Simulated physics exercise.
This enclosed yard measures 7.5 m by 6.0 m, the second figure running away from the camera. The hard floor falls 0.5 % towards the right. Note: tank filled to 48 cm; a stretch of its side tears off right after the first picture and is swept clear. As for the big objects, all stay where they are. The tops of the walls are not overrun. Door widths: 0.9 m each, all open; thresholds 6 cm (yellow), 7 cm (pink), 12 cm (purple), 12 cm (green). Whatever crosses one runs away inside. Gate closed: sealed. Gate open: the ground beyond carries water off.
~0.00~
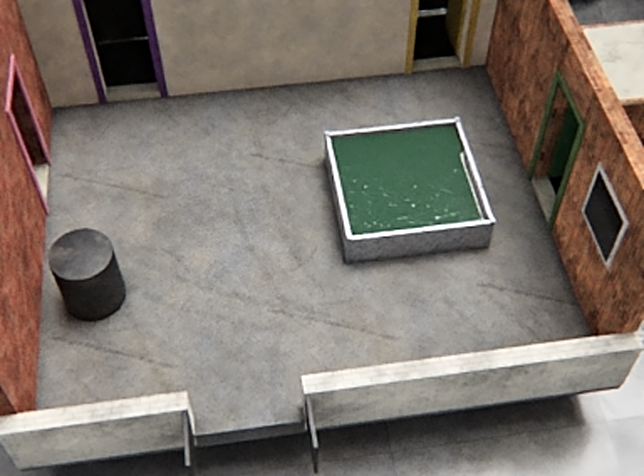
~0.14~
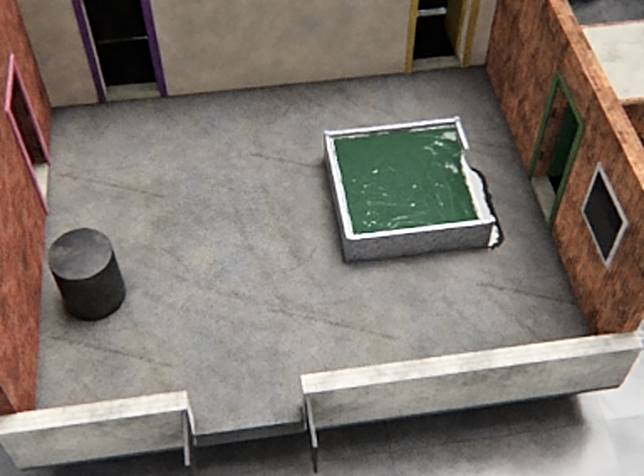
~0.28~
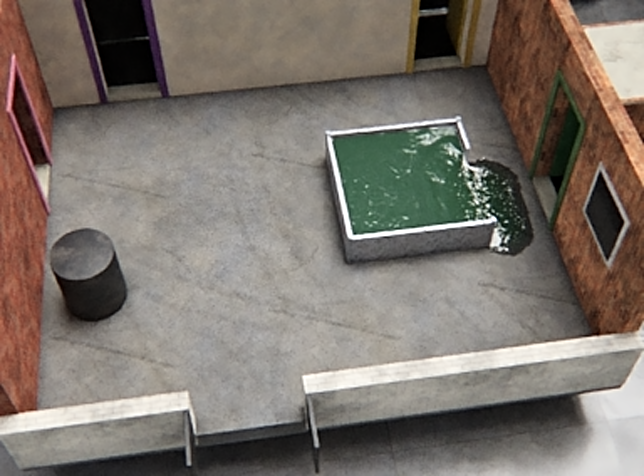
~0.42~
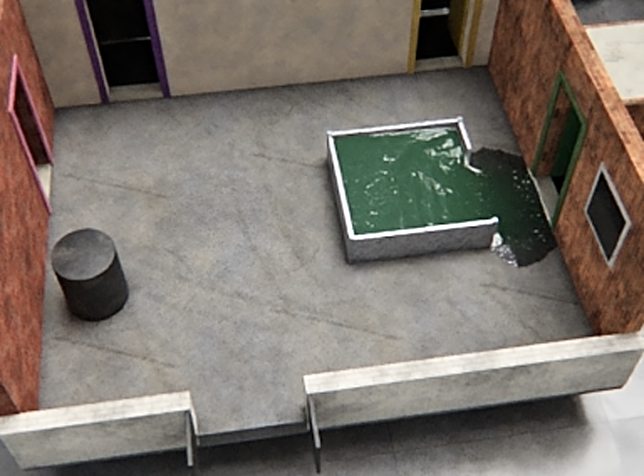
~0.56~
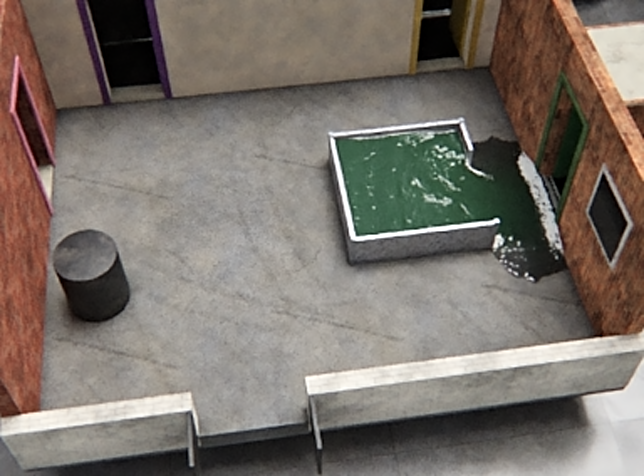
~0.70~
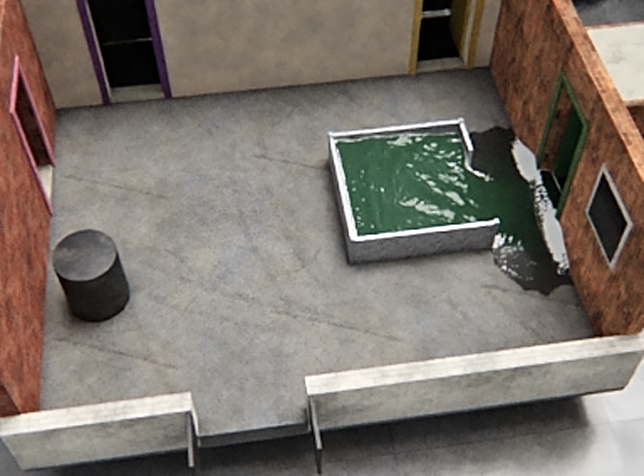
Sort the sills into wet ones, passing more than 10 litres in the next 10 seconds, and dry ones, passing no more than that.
Yellow door: Wet; pink door: Dry; purple door: Dry; green door: Wet.
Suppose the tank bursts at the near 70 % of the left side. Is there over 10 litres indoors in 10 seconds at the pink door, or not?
In that case, pink door: More than that.
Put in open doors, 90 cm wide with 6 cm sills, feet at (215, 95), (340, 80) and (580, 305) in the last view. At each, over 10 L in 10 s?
Taking them in order, the first gets too little, the second too little and the third enough.
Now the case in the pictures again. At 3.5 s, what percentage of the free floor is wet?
Near 30 per cent is wet.
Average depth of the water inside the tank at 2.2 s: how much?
The mean depth is around 24 cm.
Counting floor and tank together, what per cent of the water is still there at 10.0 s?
Close to 74 in a hundred remains.
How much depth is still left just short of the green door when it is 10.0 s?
Average: ~ 7.0 cm.
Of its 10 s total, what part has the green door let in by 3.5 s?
Around 90 percent.
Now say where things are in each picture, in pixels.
Still water, 48 cm deep, in the tank at (406, 179), in the first picture.
Water pours out at (473, 199) and has run 0.7 m, to (494, 243); typically 9 cm deep outside, 48 cm at the tank's back, in the second picture.
Water pours out at (474, 201) and has run 0.9 m, to (521, 244); typically 8 cm deep outside, 48 cm at the tank's back, in the third picture.
Water pours out at (476, 202) and has run 1.3 m, to (523, 164); typically 8 cm deep outside, 48 cm at the tank's back, in the fourth picture.
The front is at (517, 146), 1.6 m from the gap at (477, 203); 2.2 m2 of floor is under water; 48 cm left at the back of the tank, in the fifth picture.
The front is at (512, 133), 1.8 m from the gap at (477, 203); 2.4 m2 of floor is under water; 42 cm left at the back of the tank, in the sixth picture.
After 1.4 s water covers 10 % of the floor and is deepest (37 cm) near (546, 220); yellow door not reached, pink door not reached, purple door not reached, green door 36 cm at the sill, 123 L in.
After 2.2 s water covers 20 % of the floor and is deepest (32 cm) near (546, 220); yellow door 10 cm at the sill, 1 L in, pink door not reached, purple door not reached, green door 32 cm at the sill, 253 L in.
After 3.5 s water covers 30 % of the floor and is deepest (21 cm) near (603, 365); yellow door 13 cm at the sill, 21 L in, pink door not reached, purple door not reached, green door 20 cm at the sill, 357 L in.
After 6.0 s water covers 65 % of the floor and is deepest (14 cm) near (599, 353); yellow door 10 cm at the sill, 54 L in, pink door not reached, purple door not reached, green door 12 cm at the sill, 387 L in.
After 10.0 s water covers 95 % of the floor and is deepest (7 cm) near (603, 365); yellow door 6 cm at the sill, 67 L in, pink door not reached, purple door 2 cm at the sill, 0 L in, green door 7 cm at the sill, 388 L in.
